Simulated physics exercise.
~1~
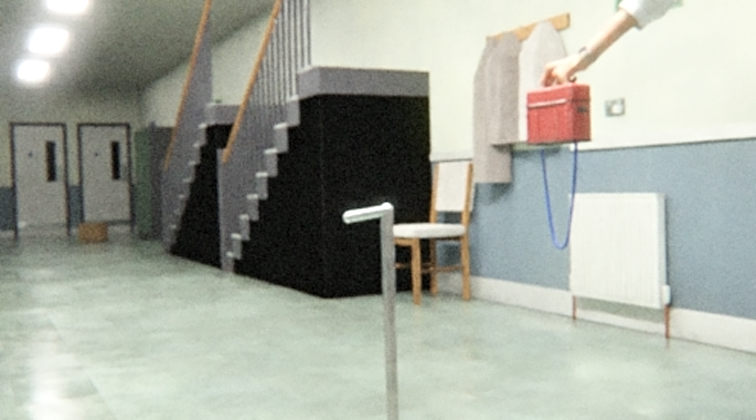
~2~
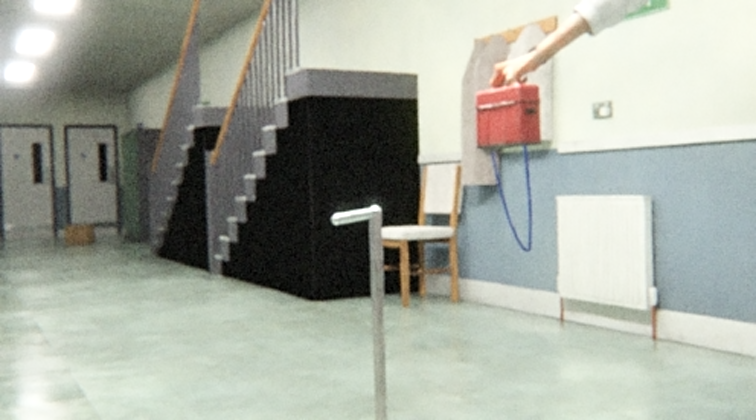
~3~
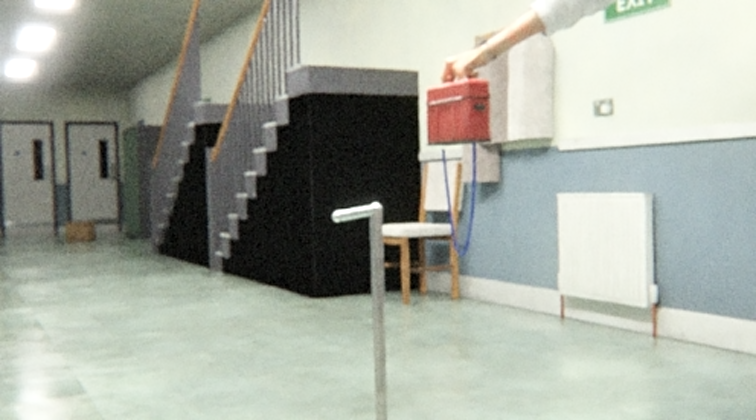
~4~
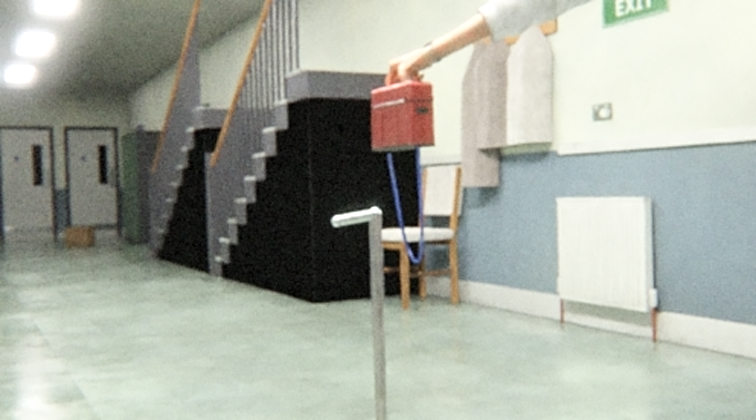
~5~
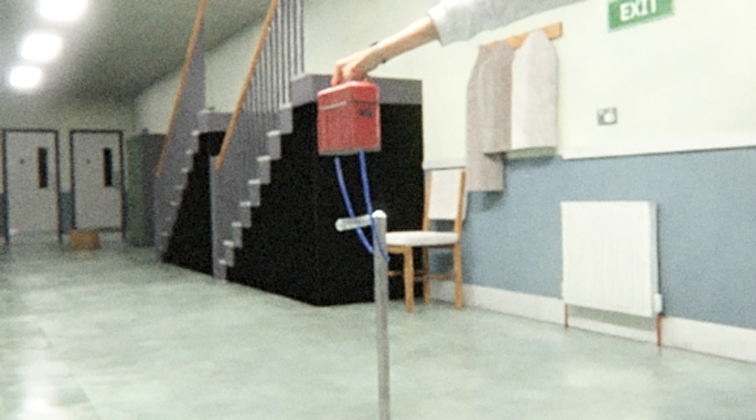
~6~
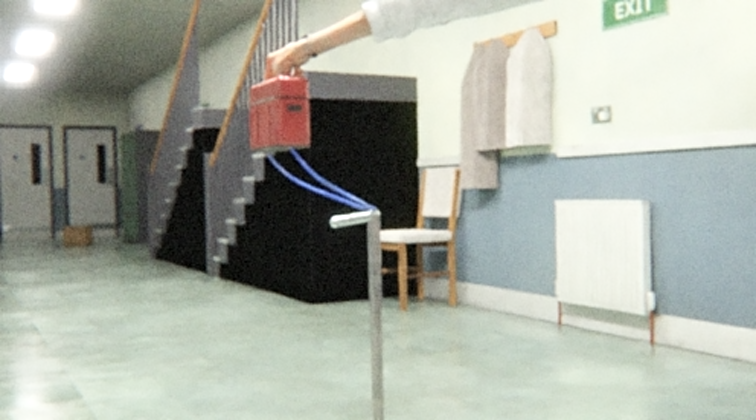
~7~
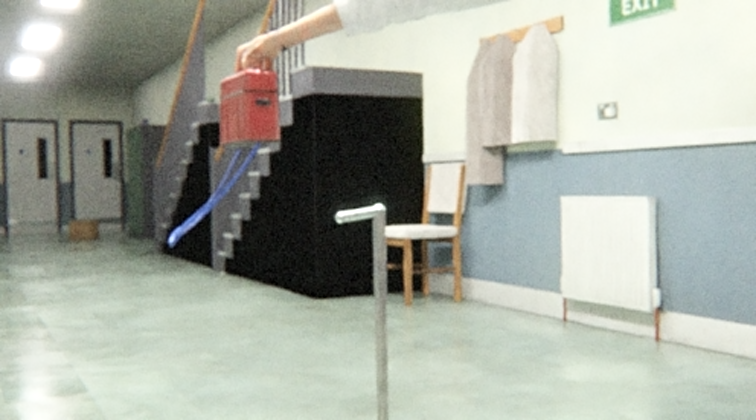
At first, a hand holds a red case by its top near a wall with hanging towels, a blue loop dangling beneath it, in a long hallway with a staircase, a chair and a radiator. The hand carries the case steadily left toward a thin metal post with a bent top. As the case passes above the post, the loop reaches the hooked top and stretches back toward it, trailing behind. The loop then comes clear and swings out to the left below the case. It ends with the case upright, left of the post, still held.
